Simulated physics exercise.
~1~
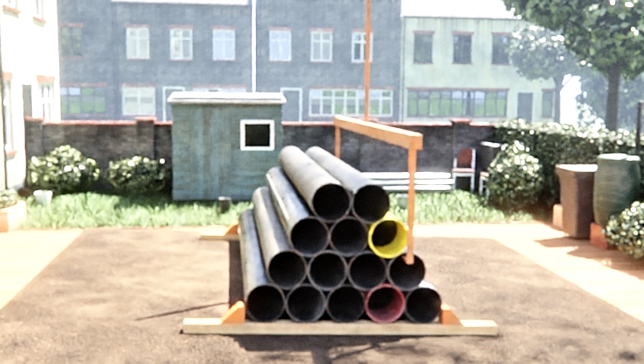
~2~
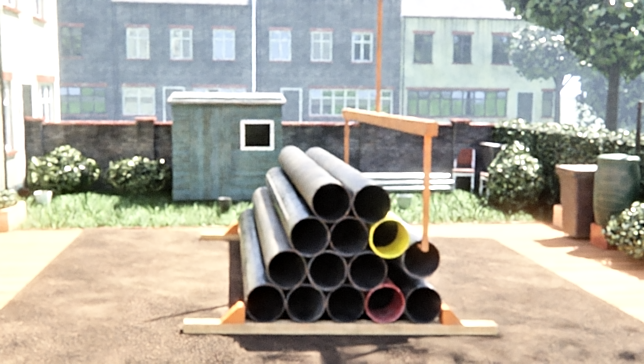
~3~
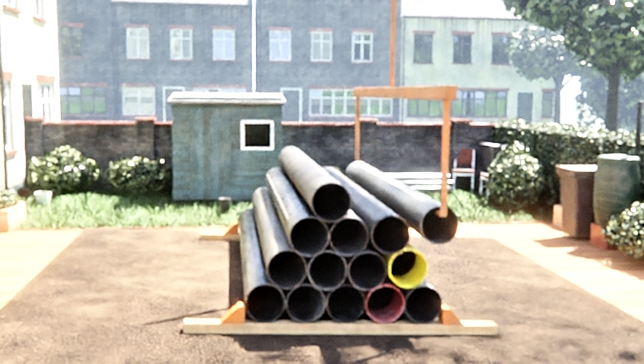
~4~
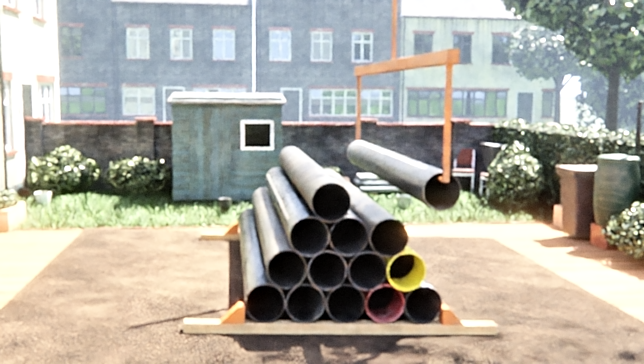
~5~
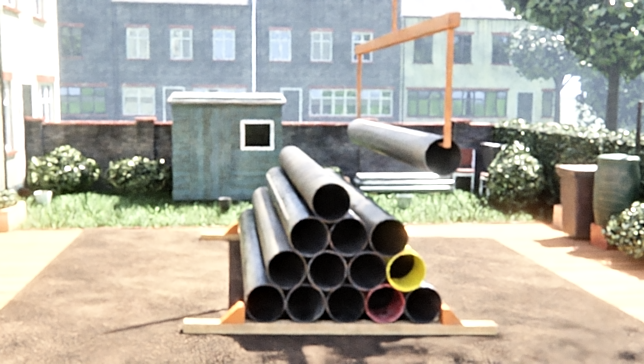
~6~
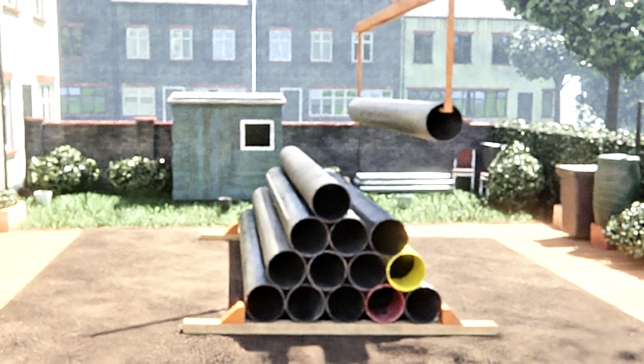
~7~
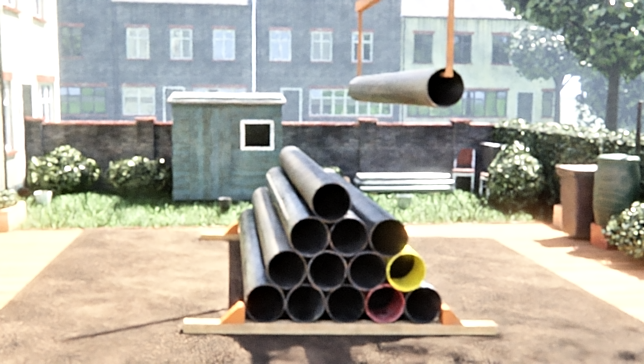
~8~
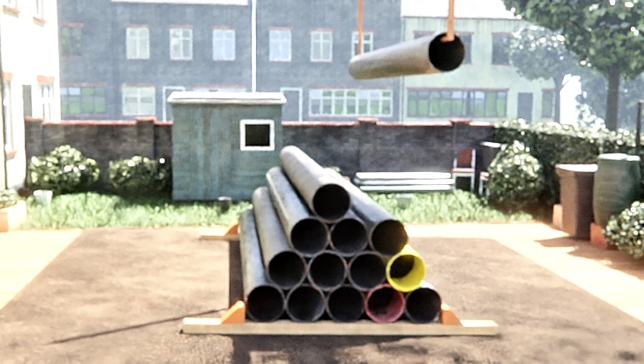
Yard with stacked pipes, an orange beam lifting out a black pipe, the yellow and another black pipe slipping down right.
